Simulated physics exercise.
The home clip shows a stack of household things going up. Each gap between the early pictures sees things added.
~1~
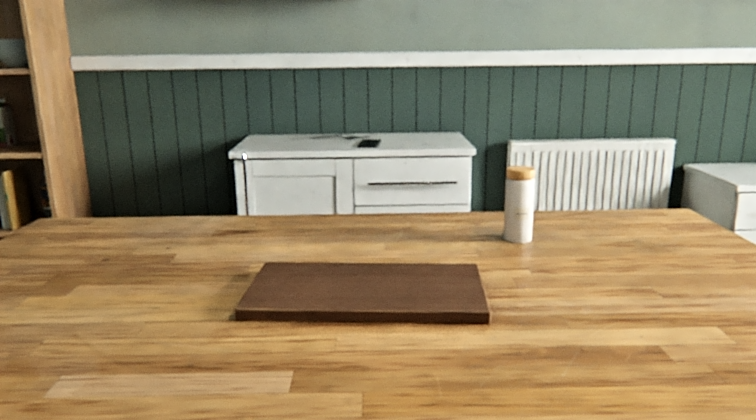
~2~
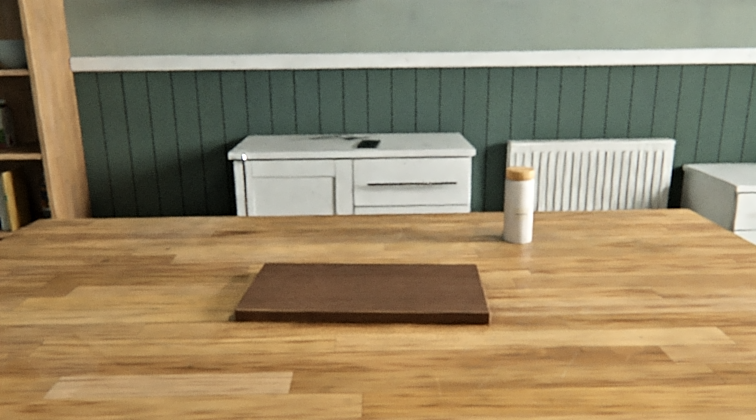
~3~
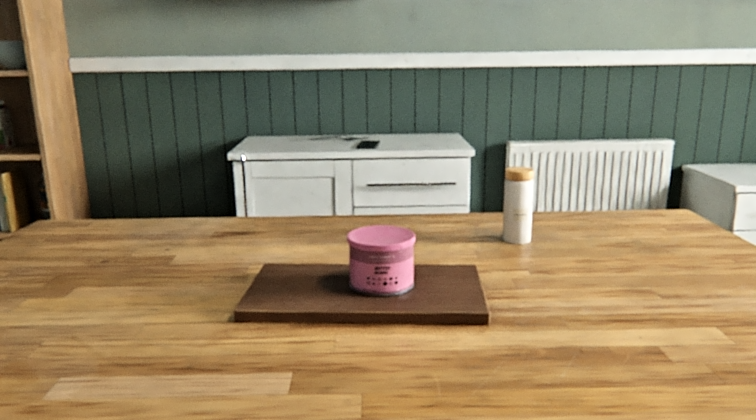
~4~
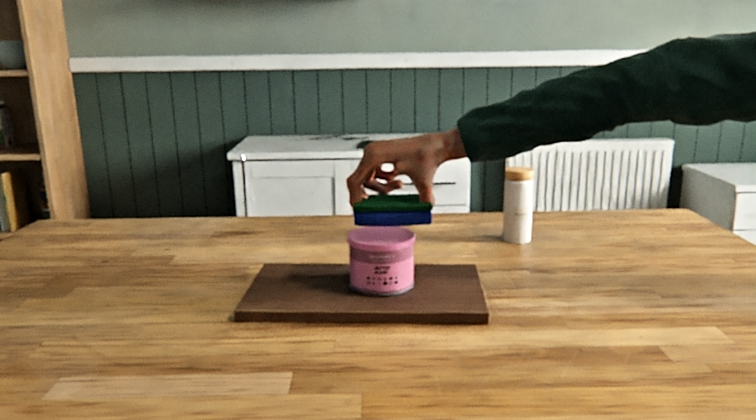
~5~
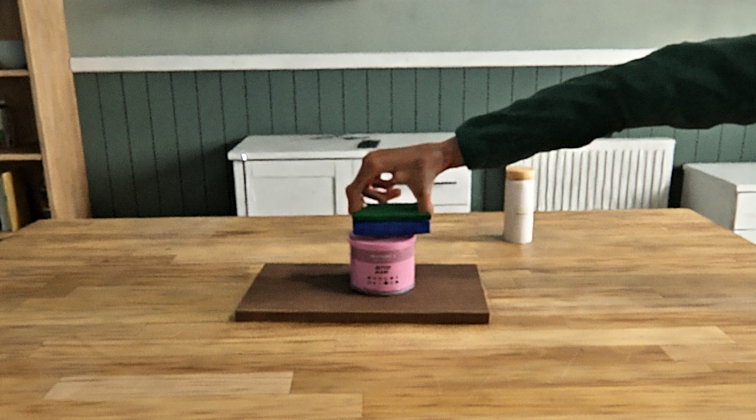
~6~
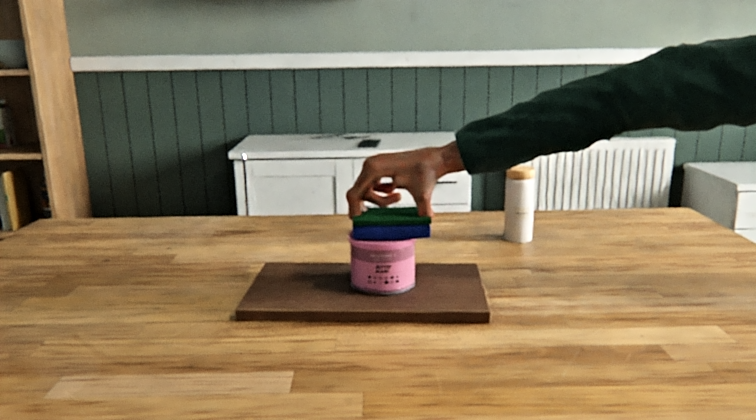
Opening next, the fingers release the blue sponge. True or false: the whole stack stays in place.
True.
Then, 0.60 s after the last picture, nothing has stirred.
Then, 1.30 s after the last picture, blue sponge resting near (391, 224).
At rest, all 4 in place. Seen from the same camera at the end, blue sponge near (391, 224). The pile holds.
